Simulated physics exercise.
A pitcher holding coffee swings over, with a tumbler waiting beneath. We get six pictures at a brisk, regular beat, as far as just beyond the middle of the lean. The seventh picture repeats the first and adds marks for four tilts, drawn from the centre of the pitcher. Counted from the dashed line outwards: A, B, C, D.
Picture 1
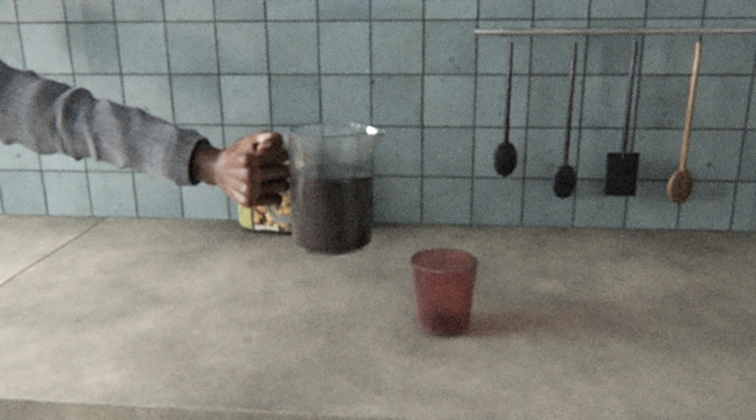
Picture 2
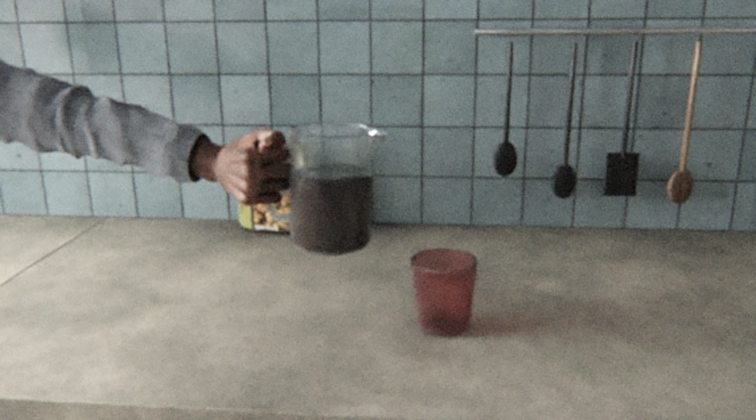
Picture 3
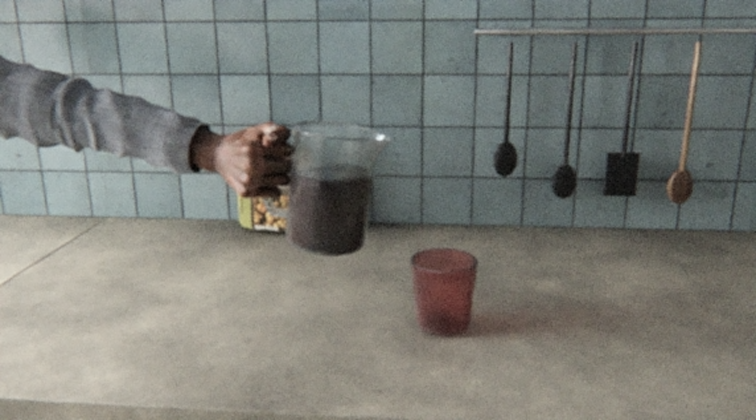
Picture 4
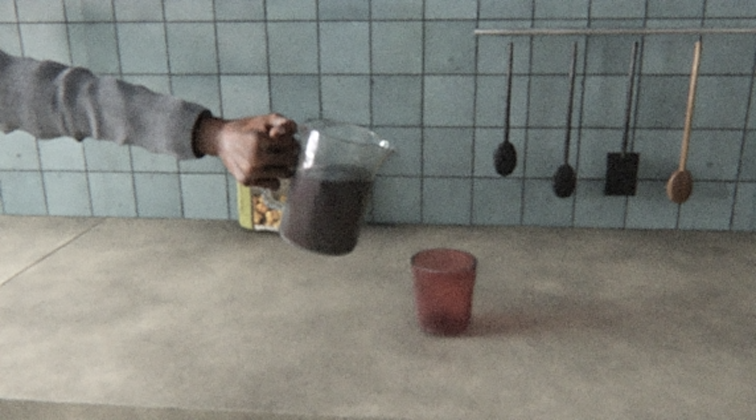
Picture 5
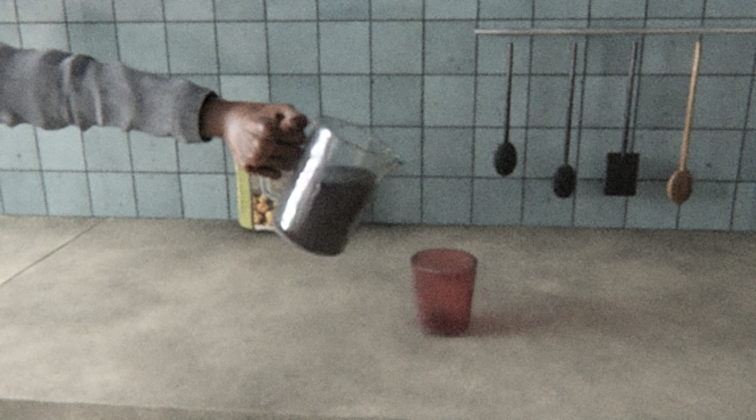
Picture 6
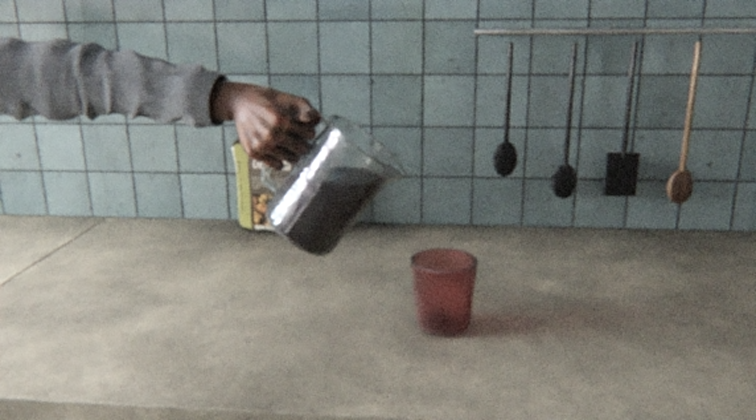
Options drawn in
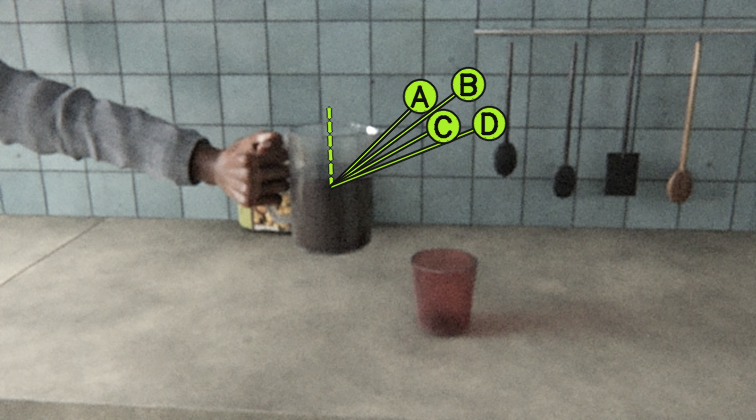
At a tiled kitchen counter, a hand steadily tilting a clear pitcher of dark liquid rightward above and left of a red tumbler.
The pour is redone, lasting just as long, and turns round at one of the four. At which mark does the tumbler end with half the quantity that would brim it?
The answer is mark D.
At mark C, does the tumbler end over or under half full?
Under half.
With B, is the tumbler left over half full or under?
Under.
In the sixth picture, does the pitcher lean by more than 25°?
Yes, it does.
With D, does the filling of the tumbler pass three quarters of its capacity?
No, less.
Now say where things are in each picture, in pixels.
In the first picture, upright, lip at (384, 132); rim of the tumbler round (444, 259); nothing has left yet.
In the second picture, upright, lip at (386, 134); nothing has left yet.
In the third picture, tipped about 7°, lip at (391, 140); nothing has left yet.
In the fourth picture, tipped about 16°, lip at (397, 149); nothing has left yet.
In the fifth picture, tipped about 26°, lip at (403, 162); nothing has left yet.
In the sixth picture, tipped about 37°, lip at (407, 176); nothing has left yet.
In lime, A at (409, 110); B at (454, 94); C at (427, 133); D at (474, 130).
With A, the tumbler ends with about 3 % of what it can hold.
With B, the tumbler ends with about 13 % of what it can hold.
With C, the tumbler ends with about 29 % of what it can hold.
With D, the tumbler ends with about 52 % of what it can hold.
